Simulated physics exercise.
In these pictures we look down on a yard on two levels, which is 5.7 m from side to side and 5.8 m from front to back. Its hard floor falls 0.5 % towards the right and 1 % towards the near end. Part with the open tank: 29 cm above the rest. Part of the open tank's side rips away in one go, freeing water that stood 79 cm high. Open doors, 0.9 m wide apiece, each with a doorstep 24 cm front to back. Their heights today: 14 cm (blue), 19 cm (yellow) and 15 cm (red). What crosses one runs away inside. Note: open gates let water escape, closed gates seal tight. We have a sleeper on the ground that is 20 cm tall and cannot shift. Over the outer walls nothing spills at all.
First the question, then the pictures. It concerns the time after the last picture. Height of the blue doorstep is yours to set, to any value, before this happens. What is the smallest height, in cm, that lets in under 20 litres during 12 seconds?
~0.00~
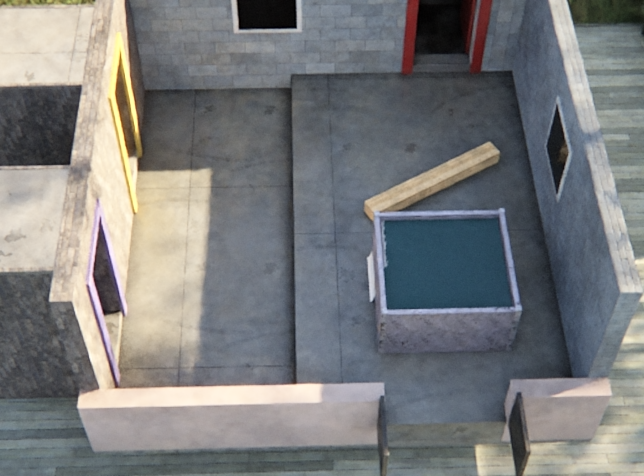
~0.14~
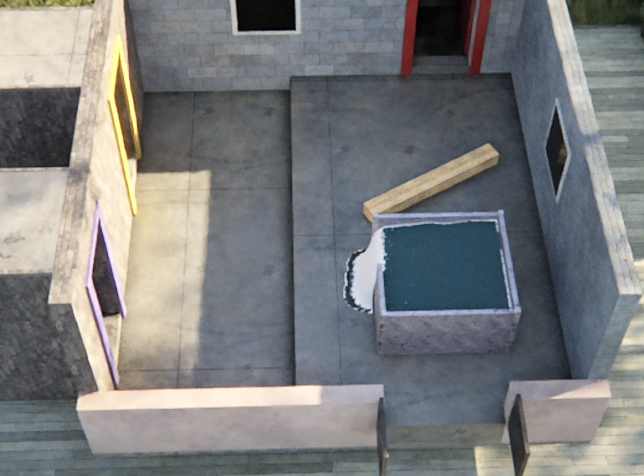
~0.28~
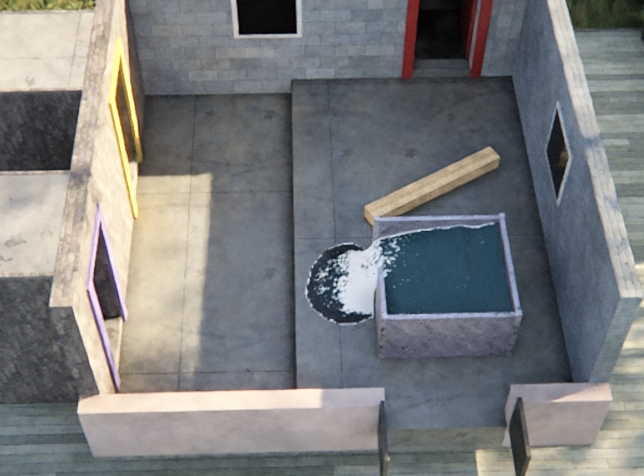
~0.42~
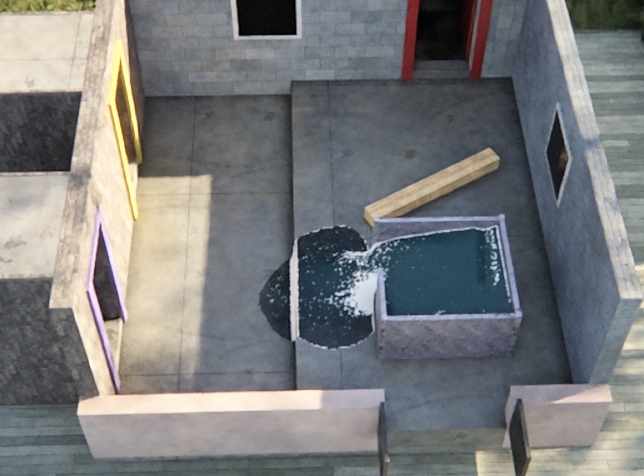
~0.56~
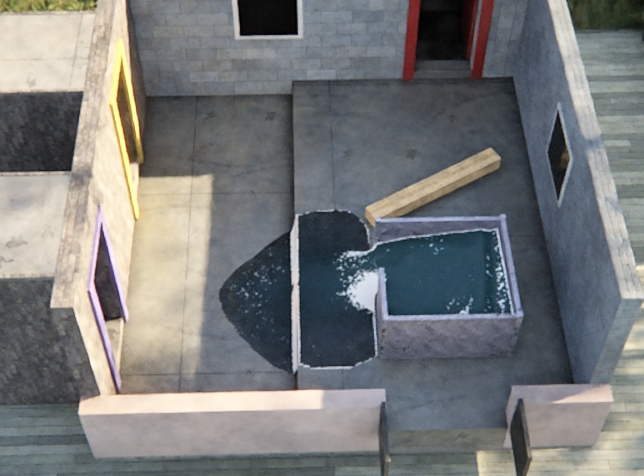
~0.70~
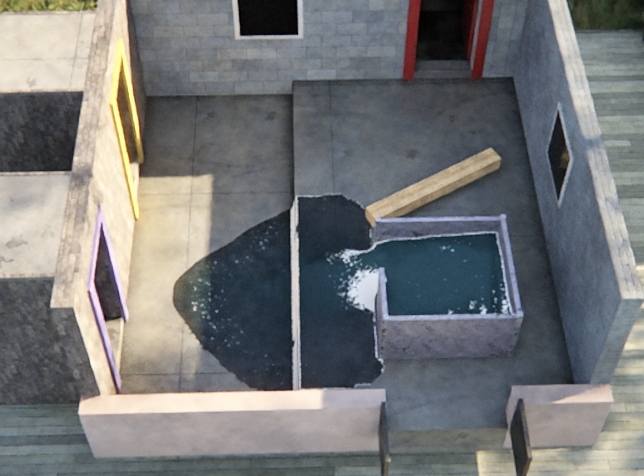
17 cm.
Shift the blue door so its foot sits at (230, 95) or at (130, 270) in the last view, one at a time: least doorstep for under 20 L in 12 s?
Roughly 9.5 cm, then roughly 19 cm.
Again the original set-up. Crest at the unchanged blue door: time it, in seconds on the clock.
At roughly 2.0 s.
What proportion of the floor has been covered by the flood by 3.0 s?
The wet part is about 45 per cent.
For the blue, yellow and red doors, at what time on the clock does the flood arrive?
Arrival: Blue 1.0 s, yellow 1.5 s, red not in the 12 s.
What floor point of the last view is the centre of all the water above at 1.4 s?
Centre of the water: Approx. (360, 295) px.
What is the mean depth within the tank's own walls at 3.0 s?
Mean depth: Approx. 30 cm.
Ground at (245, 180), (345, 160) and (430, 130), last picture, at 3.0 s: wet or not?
In turn: Flooded, dry, dry.
After 1.4 s water covers 40 % of the floor, deepest (37 cm) near (370, 280); 21 cm at the blue door, 1 litre in over its 14 cm doorstep.
After 3.0 s water covers 45 % of the floor, deepest (23 cm) near (370, 280); 17 cm at the blue door, 37 litres in over its 14 cm doorstep.
After 12.0 s water covers 45 % of the floor, deepest (17 cm) near (290, 426); 15 cm at the blue door, 44 litres in over its 14 cm doorstep.
At the blue door as built, the water arrived by 1.1 s and peaked near 24 cm at 2.0 s.
With a doorstep of 15.5 cm, 30 litres would have come in within the 12 s; with 20.5 cm, 6 litres. So under 20 litres takes about 17 cm.
